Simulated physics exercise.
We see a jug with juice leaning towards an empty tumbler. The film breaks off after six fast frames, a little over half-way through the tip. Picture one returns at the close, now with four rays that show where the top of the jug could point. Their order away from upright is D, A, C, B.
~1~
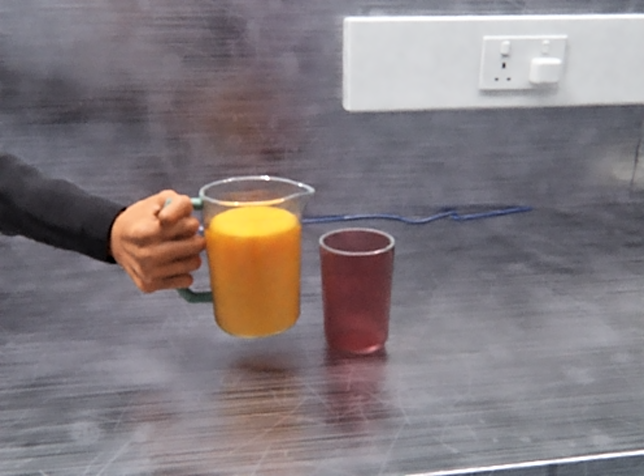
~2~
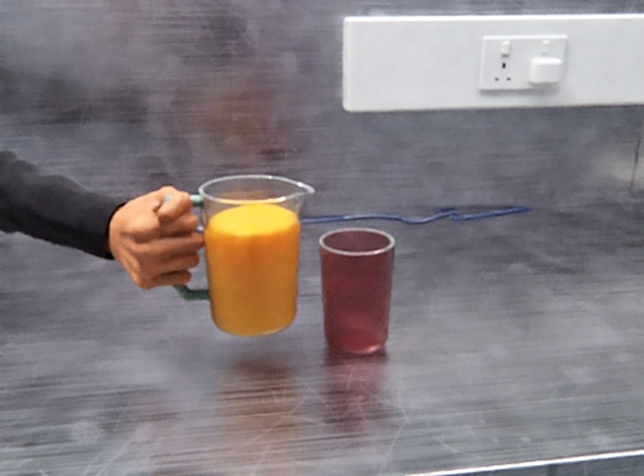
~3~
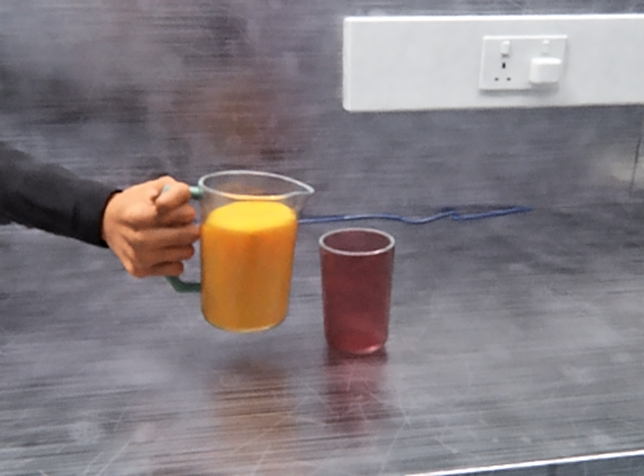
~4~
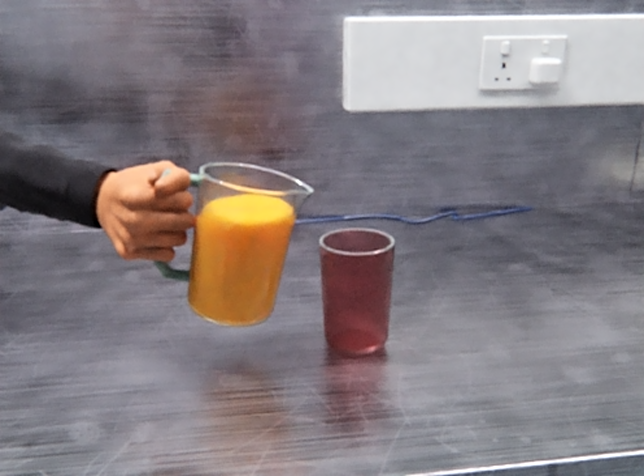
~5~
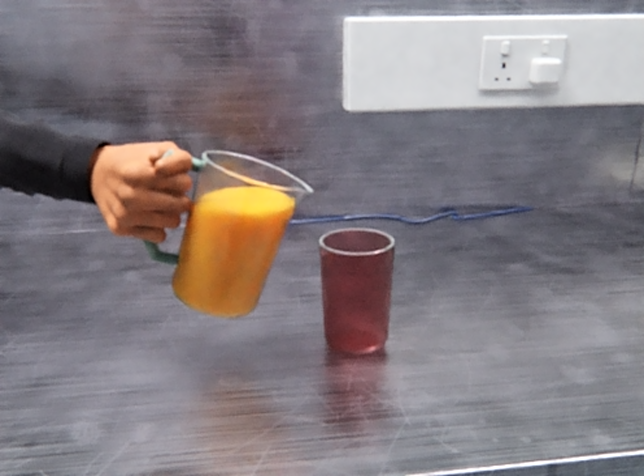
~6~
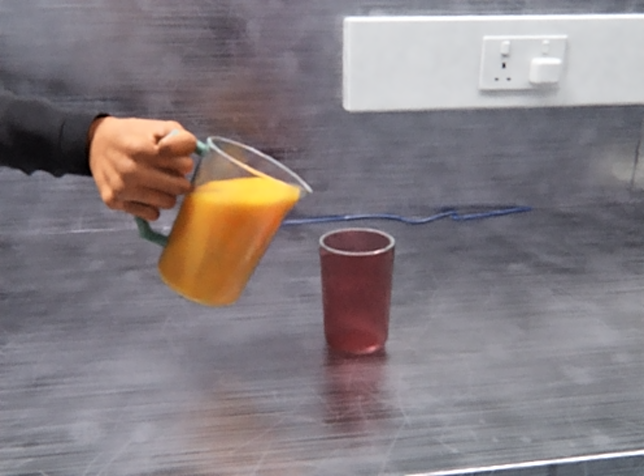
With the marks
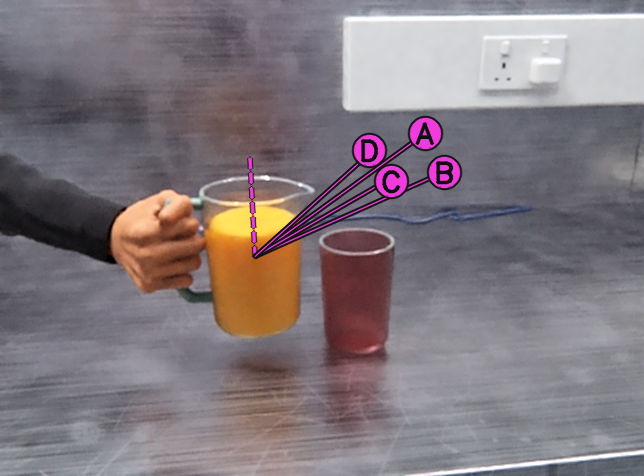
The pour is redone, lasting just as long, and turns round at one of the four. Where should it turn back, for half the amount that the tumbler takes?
It is C.
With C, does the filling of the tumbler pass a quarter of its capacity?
Yes, clearly.
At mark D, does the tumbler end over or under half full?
Under.
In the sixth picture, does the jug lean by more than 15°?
Yes.
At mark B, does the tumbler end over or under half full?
Over half.
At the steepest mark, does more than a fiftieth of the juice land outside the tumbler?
No, it does not.
On the marked copy, A at (411, 143); B at (429, 178); C at (375, 187); D at (358, 163).
With A, the tumbler ends with about 35 % of what it can hold.
With B, the tumbler ends with about 69 % of what it can hold.
With C, the tumbler ends with about 50 % of what it can hold.
With D, the tumbler ends with about 22 % of what it can hold.
